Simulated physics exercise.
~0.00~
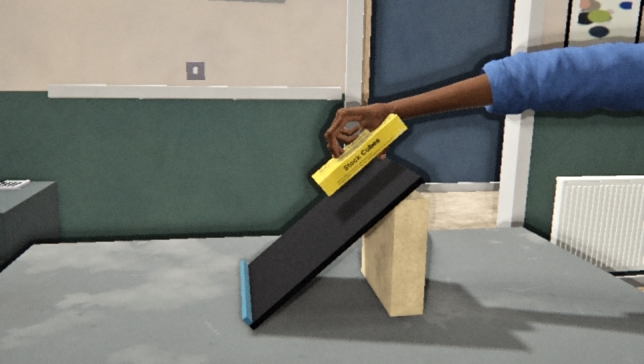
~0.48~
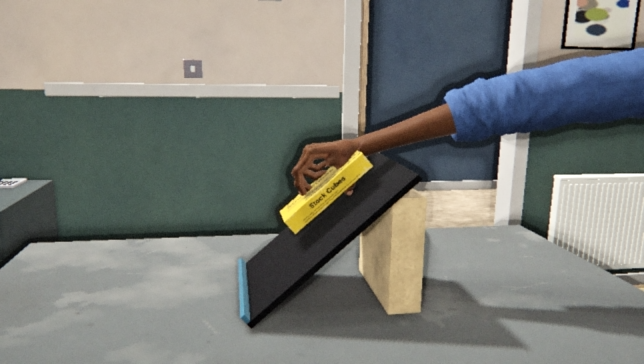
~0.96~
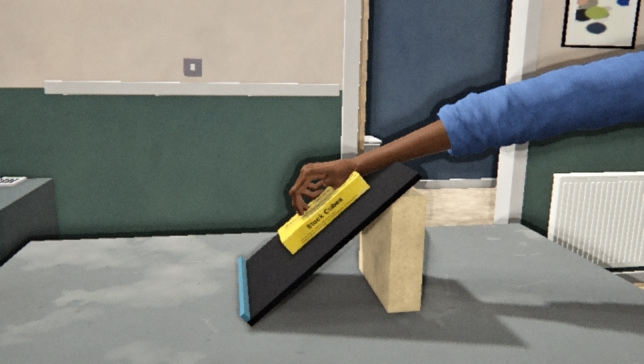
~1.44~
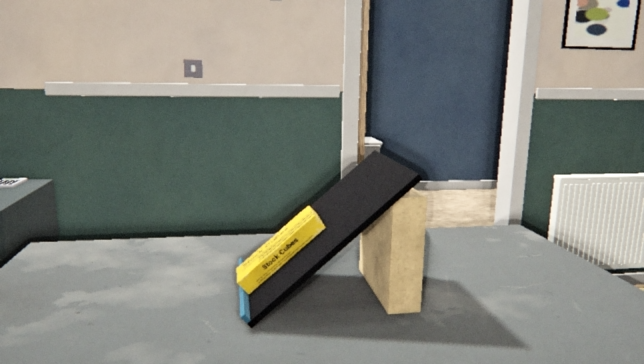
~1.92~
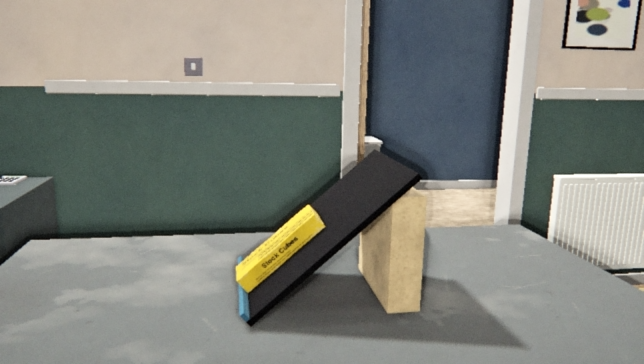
A yellow packet was held by a hand near the top of a sloping black board propped on a wooden block, then moved down the slope; the hand let go and left, and the packet ended up resting at the board's lower end.
